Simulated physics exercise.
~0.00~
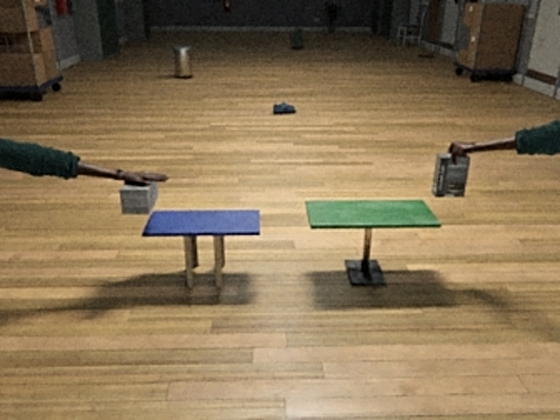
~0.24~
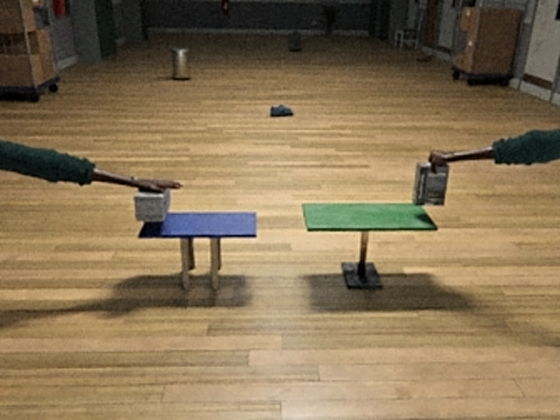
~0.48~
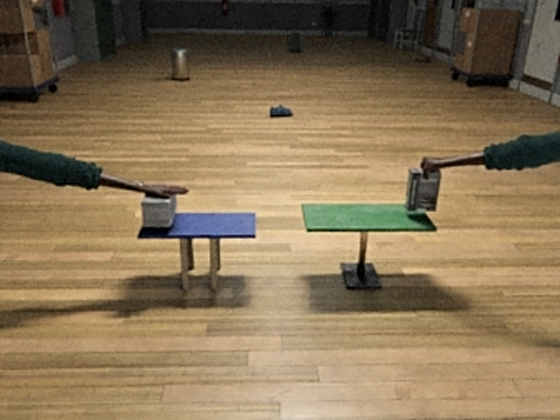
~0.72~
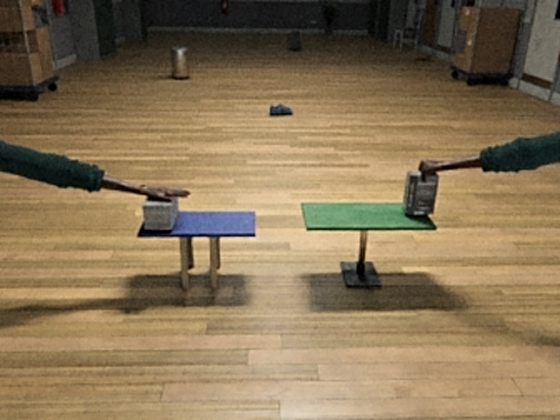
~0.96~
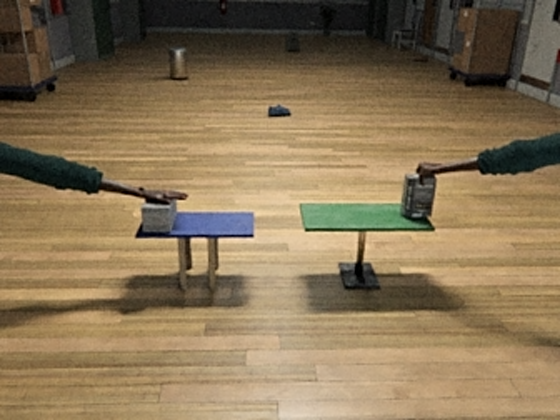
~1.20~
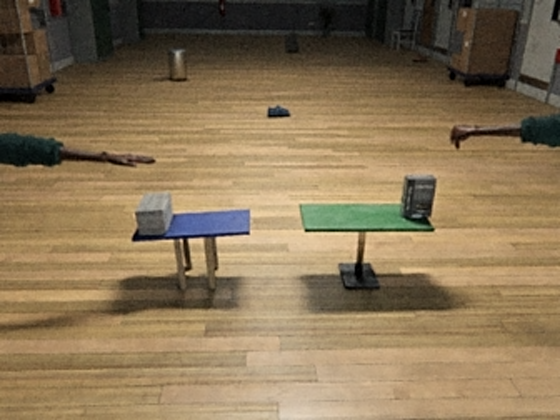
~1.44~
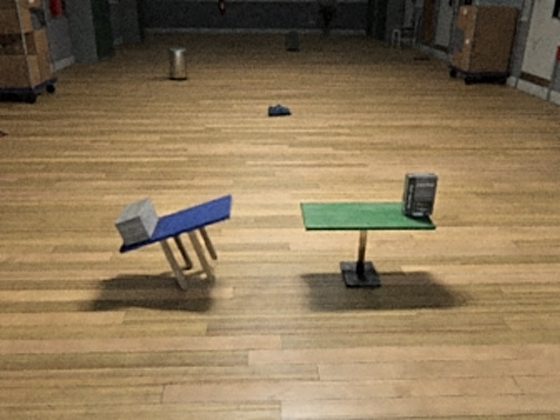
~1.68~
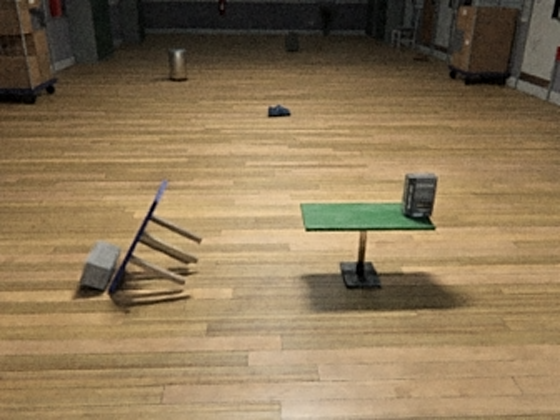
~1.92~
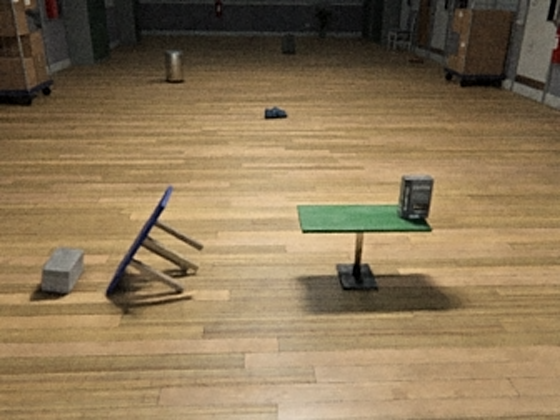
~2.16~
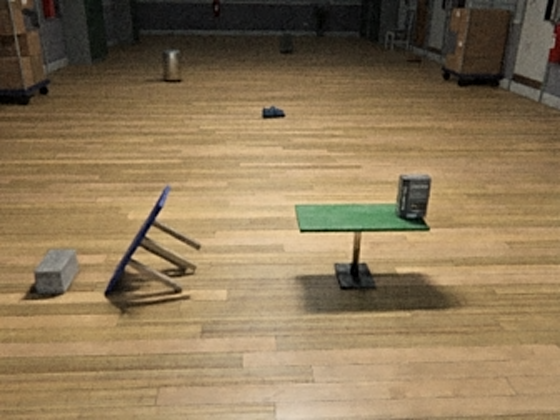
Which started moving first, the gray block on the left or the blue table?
The gray block moved first, as a hand carried it over the blue table and set it down. The blue table only began to tip after the hand had let go.
